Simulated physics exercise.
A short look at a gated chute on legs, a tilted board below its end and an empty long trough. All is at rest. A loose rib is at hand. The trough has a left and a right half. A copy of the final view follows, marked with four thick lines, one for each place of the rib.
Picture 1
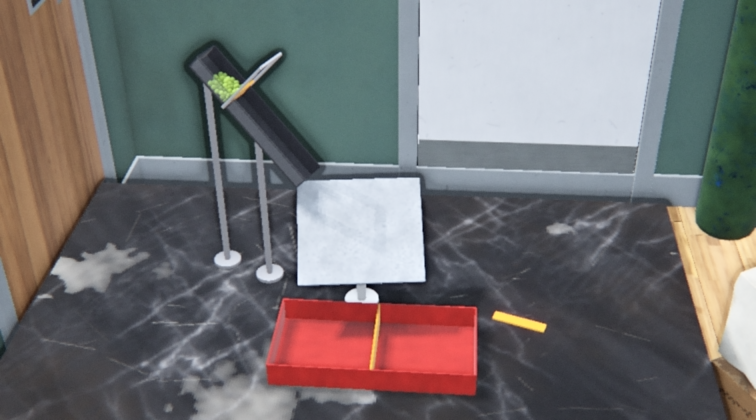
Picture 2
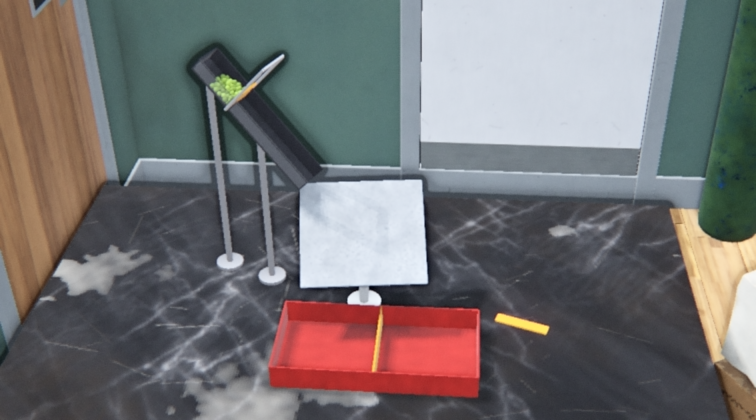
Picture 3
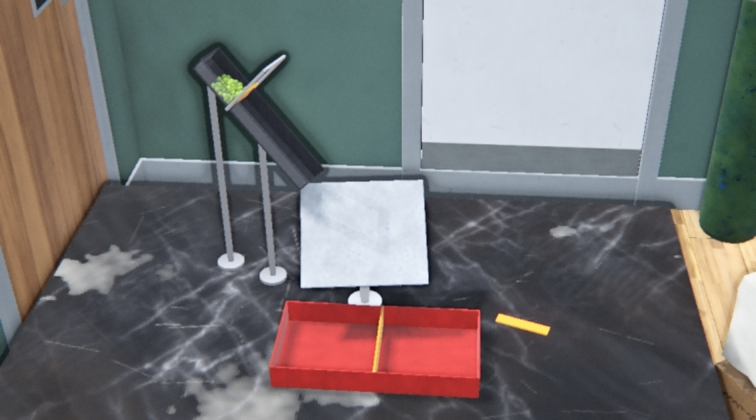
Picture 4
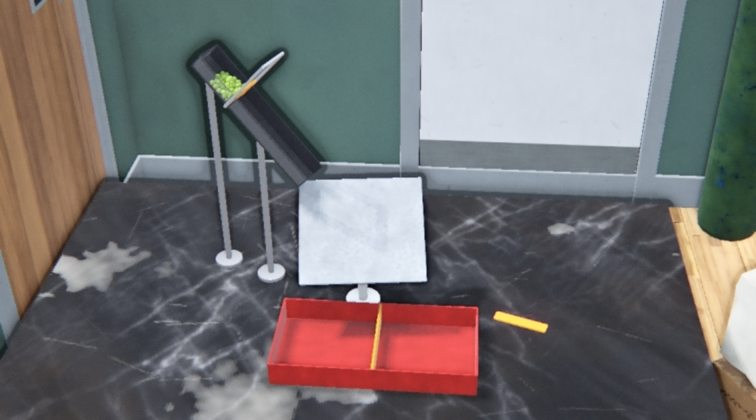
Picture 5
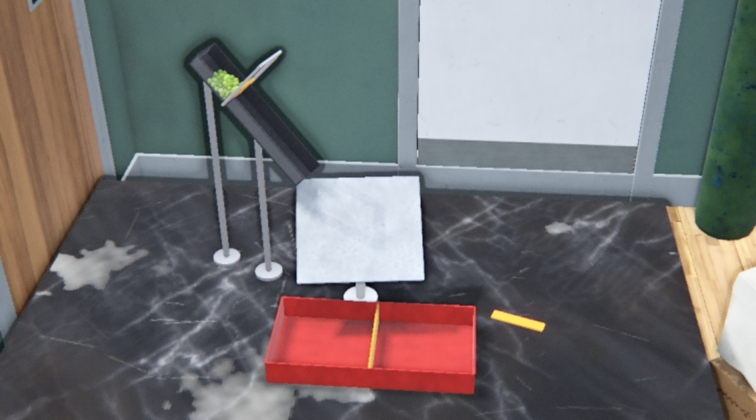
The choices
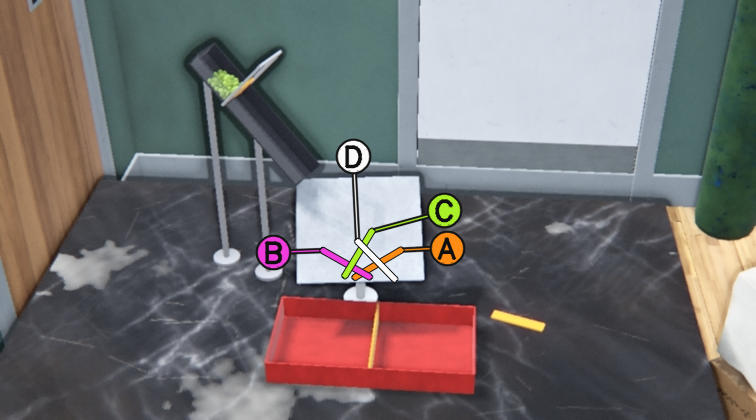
A red divided trough sitting below a tilted pale board and a black chute holding green peas, with nothing moving but slight camera sway.
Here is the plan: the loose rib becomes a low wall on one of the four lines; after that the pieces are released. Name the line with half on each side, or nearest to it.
D works best here.
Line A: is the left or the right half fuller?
More lands on the left.
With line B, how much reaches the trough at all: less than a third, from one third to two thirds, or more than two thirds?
Line B gives more than two thirds.
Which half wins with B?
More lands on the right.
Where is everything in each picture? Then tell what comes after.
The first picture shows load behind the gate at (226, 90), dried peas; lip of the chute at (304, 181), sloping fairly steeply.
The second picture shows middle of the board at (362, 232), tilted fairly steeply; middle of its low edge at (364, 285); of its high edge at (361, 182).
The third picture shows front corners of the trough at (270, 367) and (479, 378); front end of its middle wall at (374, 372); gate still shut at (248, 90).
The fourth picture shows middle of the load at (228, 89); lip at (306, 181).
The fifth picture shows middle of the load at (226, 88); lip at (304, 180).
On the marked copy, line A from (400, 250) to (354, 277); line B from (322, 250) to (369, 276); line C from (371, 231) to (344, 275); line D from (357, 241) to (394, 279).
For line A, of what is caught, nearly all in the left half, a small part in the right.
For line B, of what is caught, none in the left half, all in the right.
For line C, of what is caught, nearly all in the left half, a small part in the right.
For line D, of what is caught, about a third in the left half, about two thirds in the right.
